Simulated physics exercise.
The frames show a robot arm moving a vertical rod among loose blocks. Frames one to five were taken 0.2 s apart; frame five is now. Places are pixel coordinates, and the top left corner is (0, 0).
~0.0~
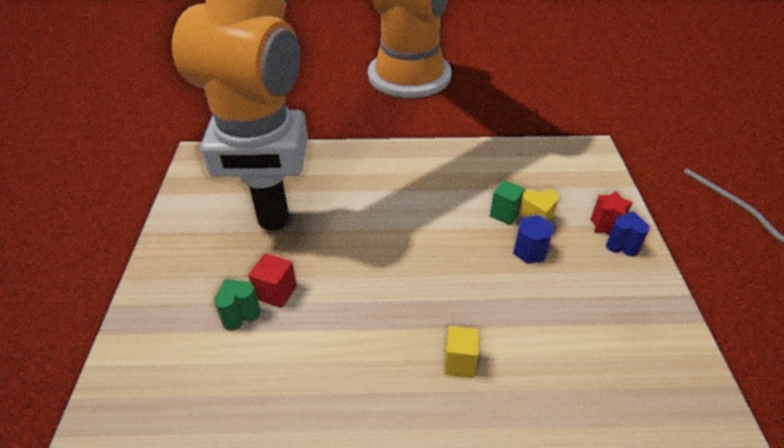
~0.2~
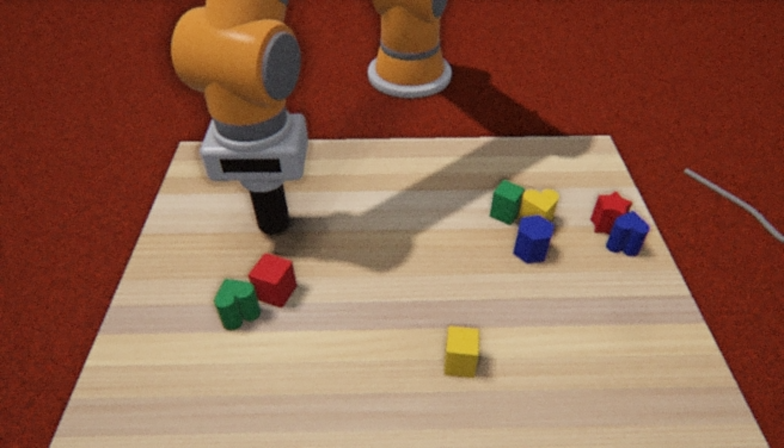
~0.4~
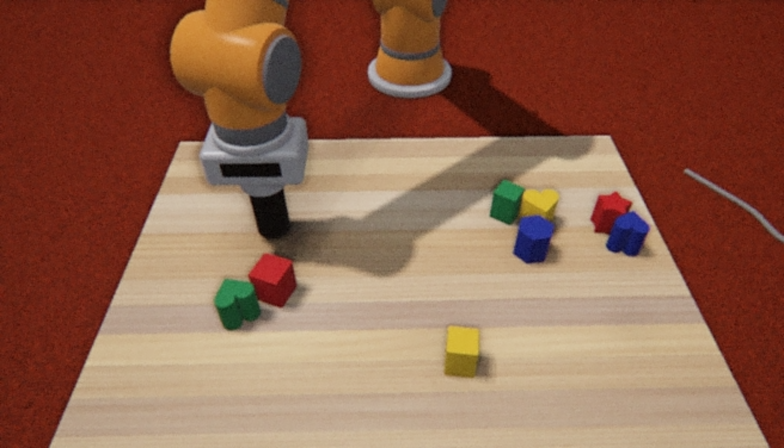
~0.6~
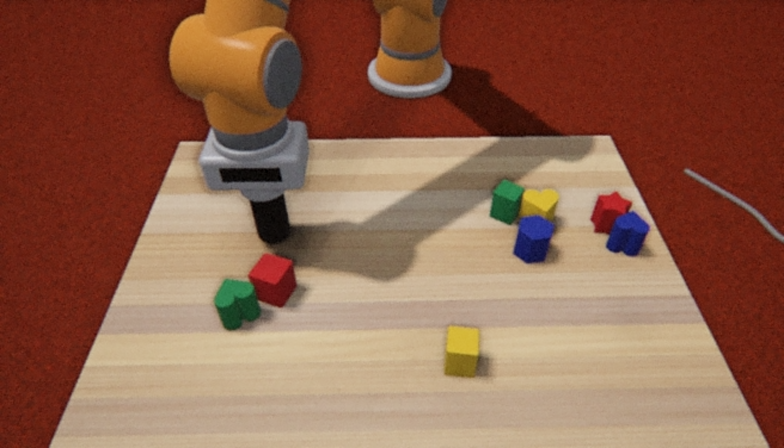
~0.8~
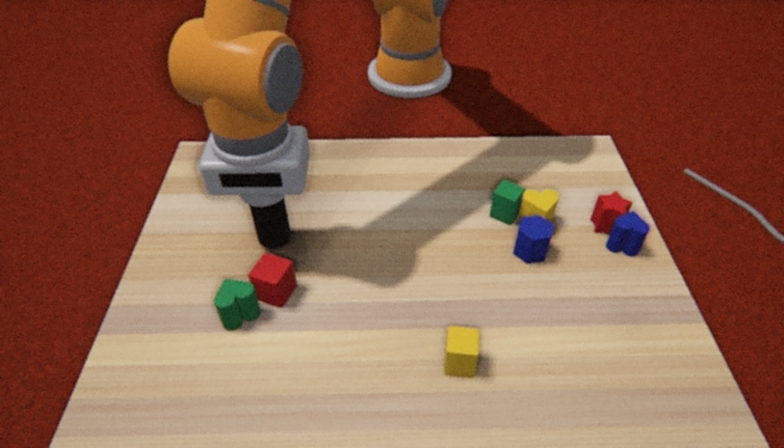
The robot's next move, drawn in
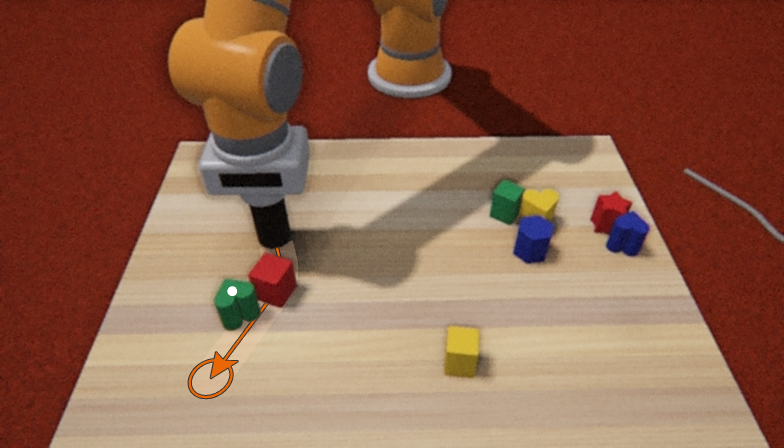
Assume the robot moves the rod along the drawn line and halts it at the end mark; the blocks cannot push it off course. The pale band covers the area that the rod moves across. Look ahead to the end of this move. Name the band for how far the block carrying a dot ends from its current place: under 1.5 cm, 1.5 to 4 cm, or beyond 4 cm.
Overall it shifts more than 4 cm.
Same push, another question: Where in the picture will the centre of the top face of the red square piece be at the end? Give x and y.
At pixel (263, 332).
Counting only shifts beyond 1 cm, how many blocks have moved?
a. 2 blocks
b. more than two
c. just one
The answer is a.
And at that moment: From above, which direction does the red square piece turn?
Looking down, it rotates anti-clockwise.
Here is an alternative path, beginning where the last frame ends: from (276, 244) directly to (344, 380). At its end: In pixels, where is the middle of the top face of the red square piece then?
Its top centre is at about (266, 289).
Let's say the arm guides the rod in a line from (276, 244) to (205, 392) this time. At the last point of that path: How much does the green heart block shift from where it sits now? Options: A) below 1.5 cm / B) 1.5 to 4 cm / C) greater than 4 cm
C.
The drawn path runs from (276, 244) by way of (278, 284) and (248, 328) to (211, 378); the dot is on the green heart block.
On the path given first. One third of the way, rod (276, 277); green heart block (227, 300), turned 40° clockwise; red square piece (268, 287), turned 15° anticlockwise.
Two thirds of the way, rod (245, 322); green heart block (203, 318), turned 65° clockwise; red square piece (262, 328), turned 75° anticlockwise.
At the end, rod (208, 371); green heart block (178, 331), turned 100° clockwise; red square piece (263, 332), turned 85° anticlockwise.
